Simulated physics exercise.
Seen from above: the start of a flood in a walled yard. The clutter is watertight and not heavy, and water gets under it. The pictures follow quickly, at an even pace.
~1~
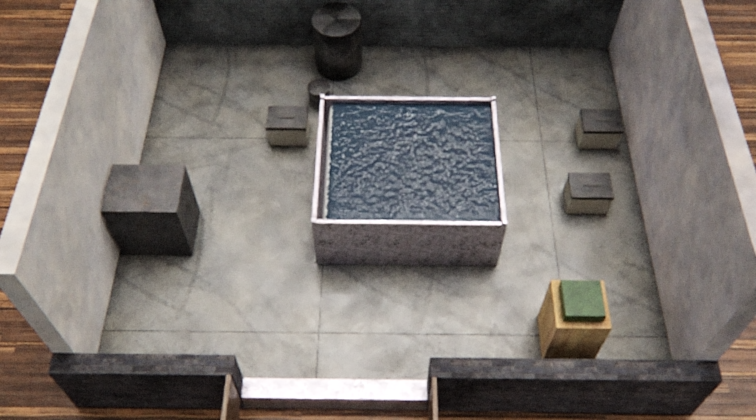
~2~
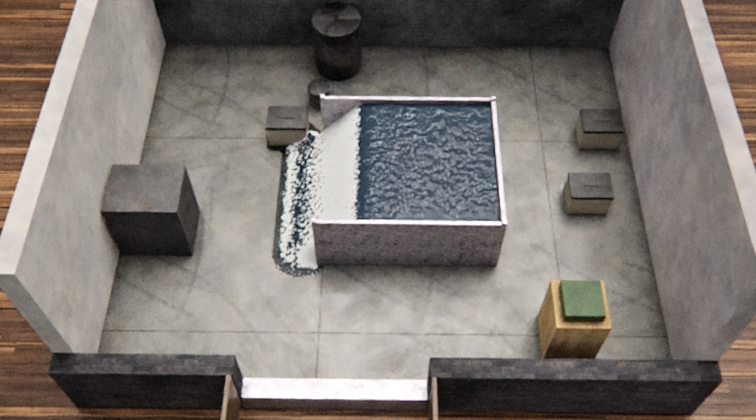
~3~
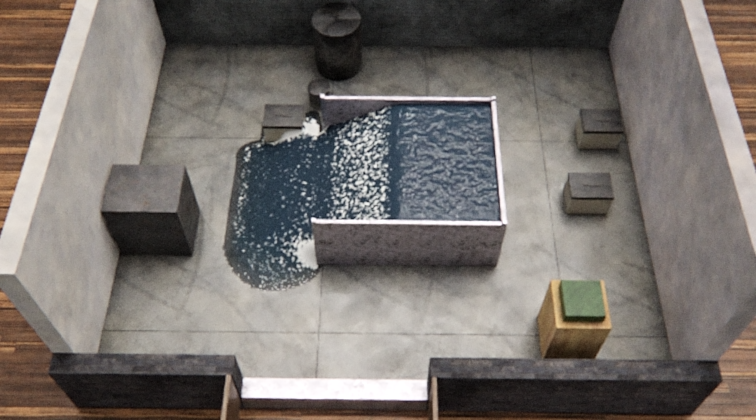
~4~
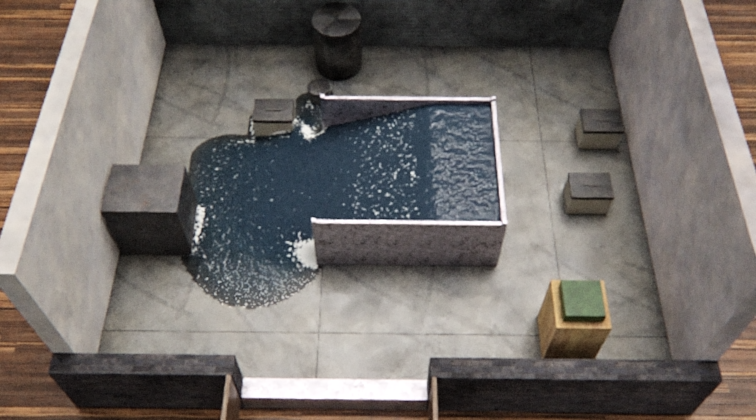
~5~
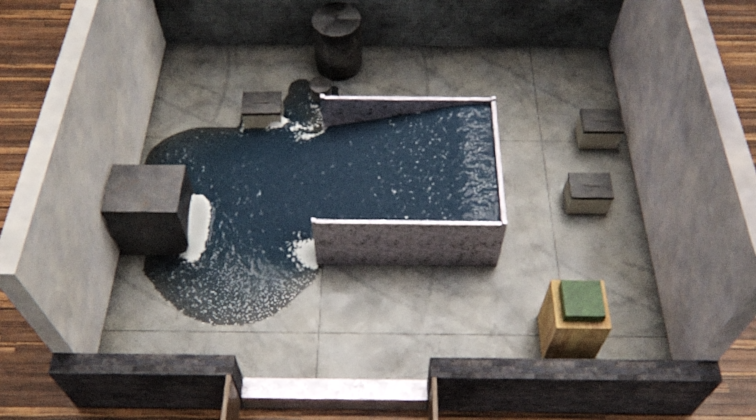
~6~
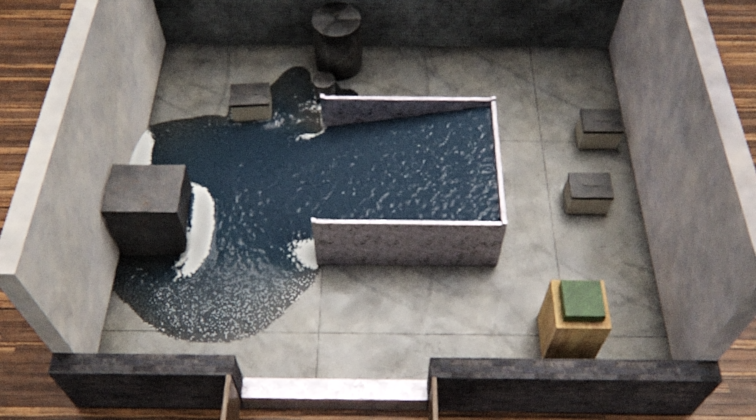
Dark blue water, held in a pale-rimmed tank at the centre of a grey walled yard seen from above, pours out through the tank's left side. Around it sit a dark block at left, small grey boxes on both sides, a dark round drum at the back and a wooden box with a green top at lower right. The water spreads left across the floor, foams around the dark block and shifts the small left box up and leftward.
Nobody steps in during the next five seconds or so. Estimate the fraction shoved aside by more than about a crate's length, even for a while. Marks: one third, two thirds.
That comes to between one and two thirds.
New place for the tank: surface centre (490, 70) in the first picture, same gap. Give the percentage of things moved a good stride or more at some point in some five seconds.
About 80 per cent.
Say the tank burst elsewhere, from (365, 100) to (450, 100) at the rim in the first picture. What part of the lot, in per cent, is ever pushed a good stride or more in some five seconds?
Some 80 per cent.
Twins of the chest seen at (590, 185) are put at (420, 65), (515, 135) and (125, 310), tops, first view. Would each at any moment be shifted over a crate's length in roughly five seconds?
In turn: Not that far, never so far, that far or more.
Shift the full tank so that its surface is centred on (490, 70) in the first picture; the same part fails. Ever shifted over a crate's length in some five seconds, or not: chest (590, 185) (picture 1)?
For that one: Less than that.
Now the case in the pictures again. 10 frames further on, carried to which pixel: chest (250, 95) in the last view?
Around (226, 26).
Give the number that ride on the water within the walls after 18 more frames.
1 of them.
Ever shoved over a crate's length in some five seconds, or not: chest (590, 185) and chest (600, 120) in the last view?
As listed: Short of that, never so far.
A moment on, 1 of 5 are well off their spots; 0 afloat.
Next, 1 of 5 are well off their spots; 1 afloat.
Later, 3 of 5 are well off their spots; 1 afloat.
In the end, 3 of 5 are well off their spots, and 3 have been at some point; 2 afloat.
